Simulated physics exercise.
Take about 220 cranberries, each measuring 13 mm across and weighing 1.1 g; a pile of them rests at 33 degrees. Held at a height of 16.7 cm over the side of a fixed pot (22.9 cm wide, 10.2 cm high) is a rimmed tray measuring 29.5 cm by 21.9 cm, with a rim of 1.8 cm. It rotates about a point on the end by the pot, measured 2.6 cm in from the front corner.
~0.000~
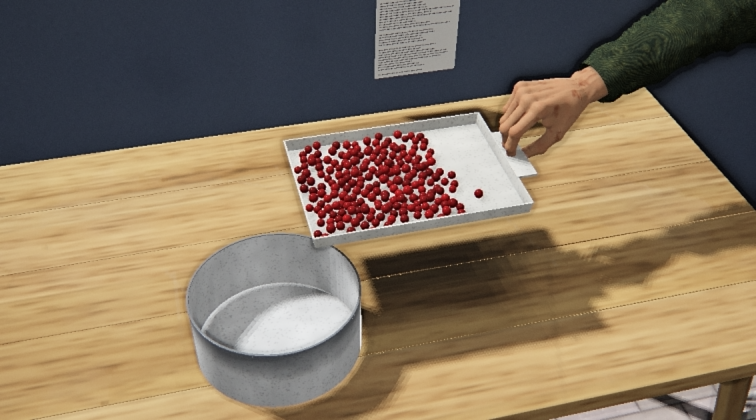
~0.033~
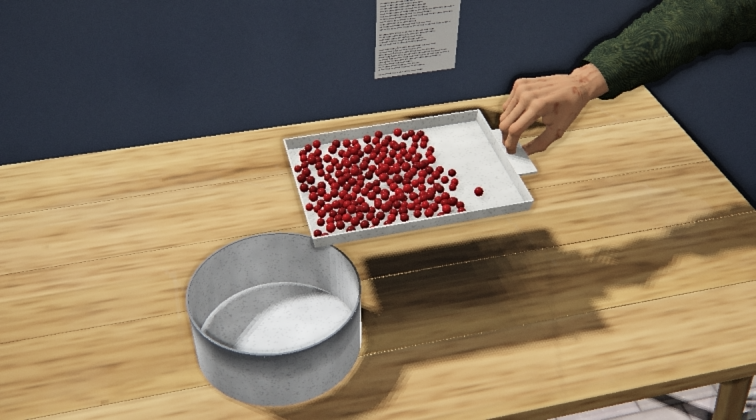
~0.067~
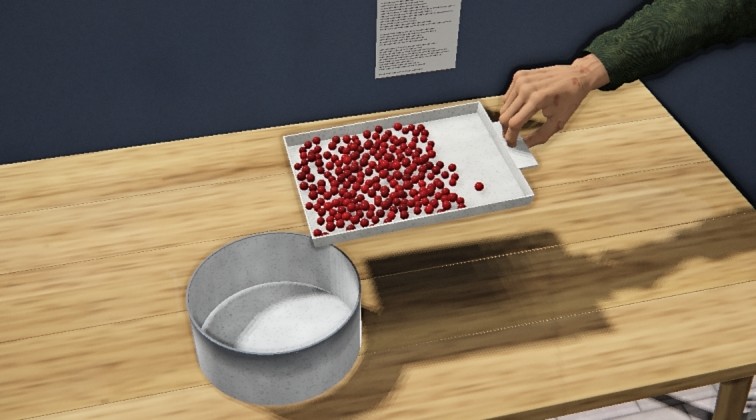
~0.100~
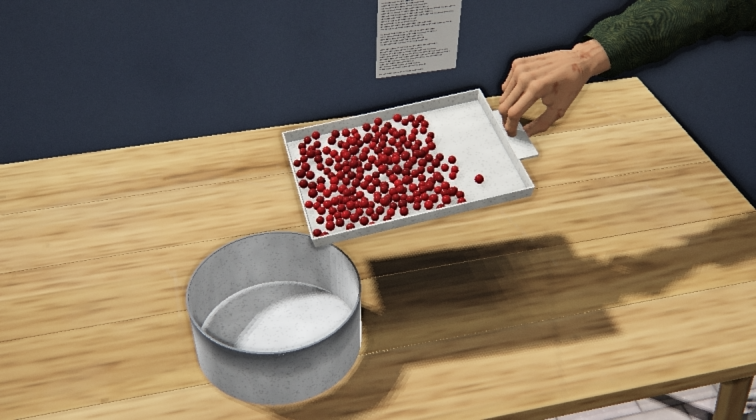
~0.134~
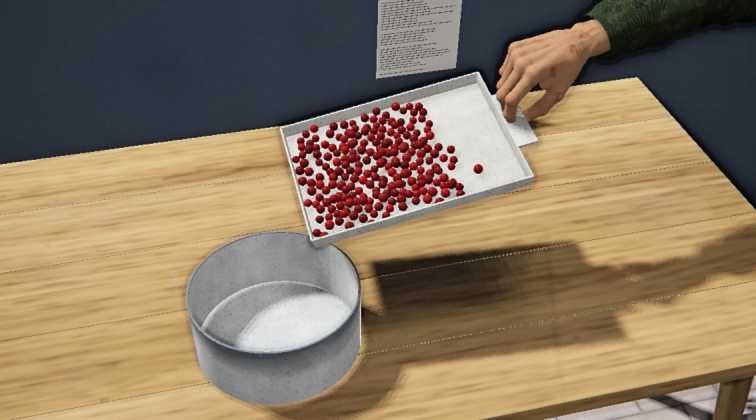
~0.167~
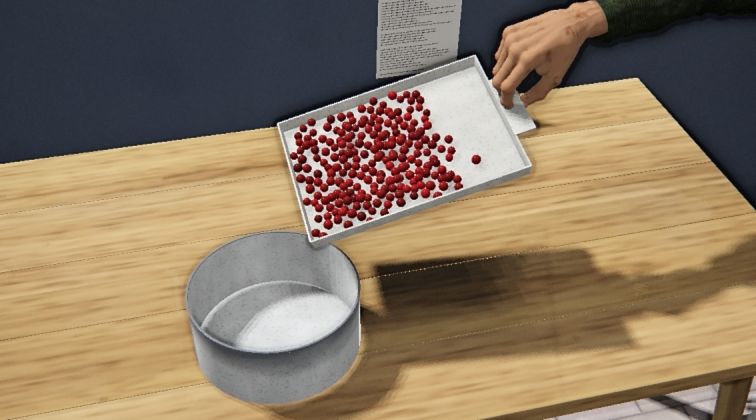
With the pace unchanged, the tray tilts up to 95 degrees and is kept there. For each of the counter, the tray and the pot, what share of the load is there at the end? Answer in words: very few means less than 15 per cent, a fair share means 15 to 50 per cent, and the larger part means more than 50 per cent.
Counter: Very few. Tray: Very few. Pot: The larger part.
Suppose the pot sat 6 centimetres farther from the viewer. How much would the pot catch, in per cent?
70 %.
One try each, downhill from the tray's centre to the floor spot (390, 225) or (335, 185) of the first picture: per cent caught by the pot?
I'd put it at roughly 50 per cent for the first tilt and roughly 40 per cent for the second.
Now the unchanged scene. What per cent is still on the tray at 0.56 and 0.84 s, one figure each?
First 95, then 10.
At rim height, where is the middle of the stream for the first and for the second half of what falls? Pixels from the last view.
Earlier half at about (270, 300), later half at about (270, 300) in pixels.
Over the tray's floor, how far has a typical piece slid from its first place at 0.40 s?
3 cm.
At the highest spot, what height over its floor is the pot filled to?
Roughly 3.5 cm up.
After 0.40 s, tilt 56 degrees; the tray holds 100 %, the pot 0 %.
Then, at 0.56 s, tilt 83 degrees; the tray holds 95 %, the pot 0 %.
After 0.84 s, tilt 95 degrees; the tray holds 10 %, the pot 65 %.
At rest (1.7 s), counter 5 %, tray 0 %, pot 95 %.
